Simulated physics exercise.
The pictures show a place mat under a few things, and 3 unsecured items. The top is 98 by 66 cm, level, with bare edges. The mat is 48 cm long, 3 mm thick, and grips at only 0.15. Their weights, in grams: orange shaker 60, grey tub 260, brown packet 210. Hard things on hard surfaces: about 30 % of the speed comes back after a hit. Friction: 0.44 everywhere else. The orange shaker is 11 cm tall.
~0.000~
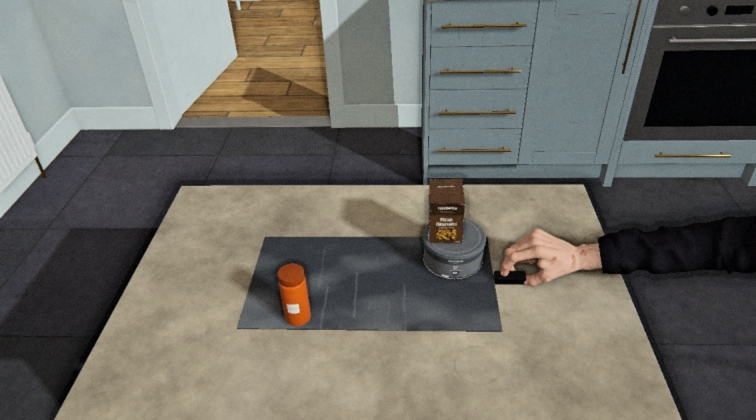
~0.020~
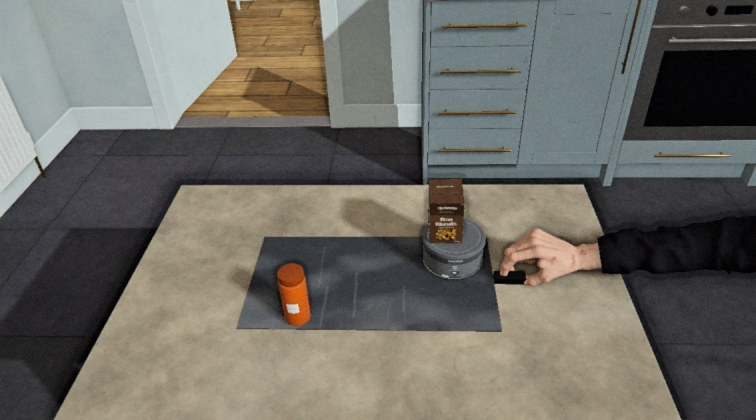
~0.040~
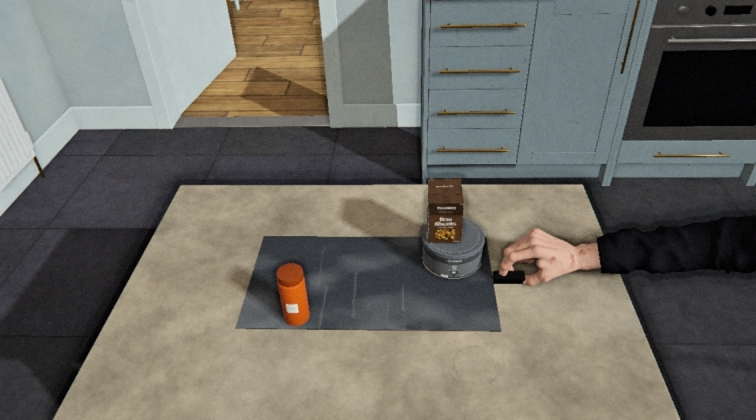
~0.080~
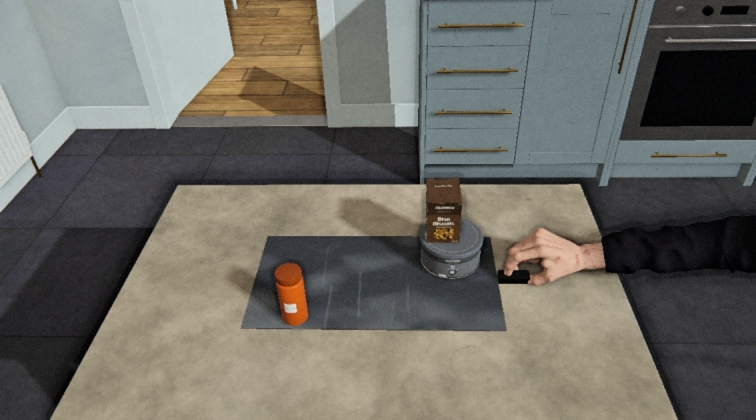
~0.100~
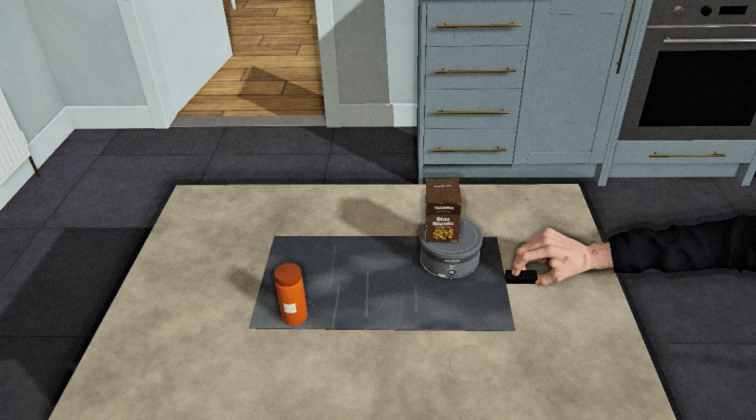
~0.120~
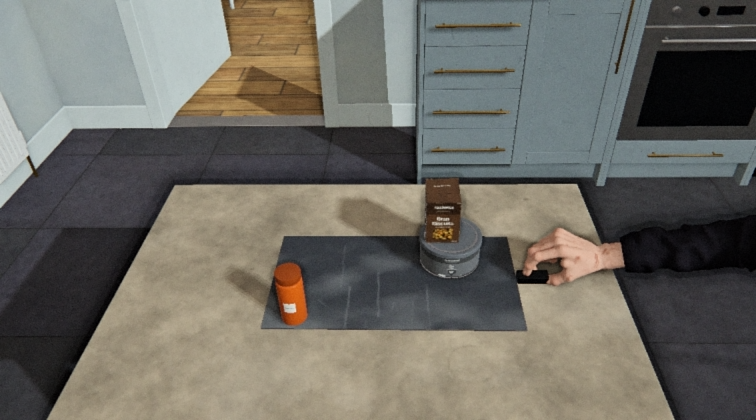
A dark place mat lies still on a table, then slides slowly to the right as a hand pulls its edge, while the orange shaker, the grey tub and the brown packet on top of the tub stay nearly in place.
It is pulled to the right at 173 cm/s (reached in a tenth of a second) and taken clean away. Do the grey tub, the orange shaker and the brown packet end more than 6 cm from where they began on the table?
The grey tub leaves its spot and the orange shaker stays put and the brown packet leaves its spot.
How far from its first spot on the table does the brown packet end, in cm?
About 13 cm.
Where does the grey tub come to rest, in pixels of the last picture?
Around (508, 248).
After 0.22 s, mat out by 22 cm; brown packet moved 2 cm near (452, 210); orange shaker moved 2 cm near (301, 296); grey tub moved 2 cm near (459, 247).
After 0.32 s, mat out by 40 cm; grey tub moved 6 cm near (477, 247); brown packet moved 6 cm near (469, 210); orange shaker 4° off upright near (302, 295).
After 0.42 s, mat out by 57 cm; grey tub moved 11 cm near (501, 248); brown packet moved 10 cm near (492, 211); orange shaker moved 2 cm near (299, 296).
After 0.52 s, mat out by 74 cm; brown packet moved 13 cm near (509, 212); grey tub moved 12 cm near (508, 248); orange shaker moved 2 cm near (301, 296).
In the end (1.1 s), not toppled but over 6 cm from the start, grey tub and brown packet; orange shaker under 6 cm from the start. At the end, from the last picture's camera, grey tub near (508, 248), orange shaker near (300, 296).
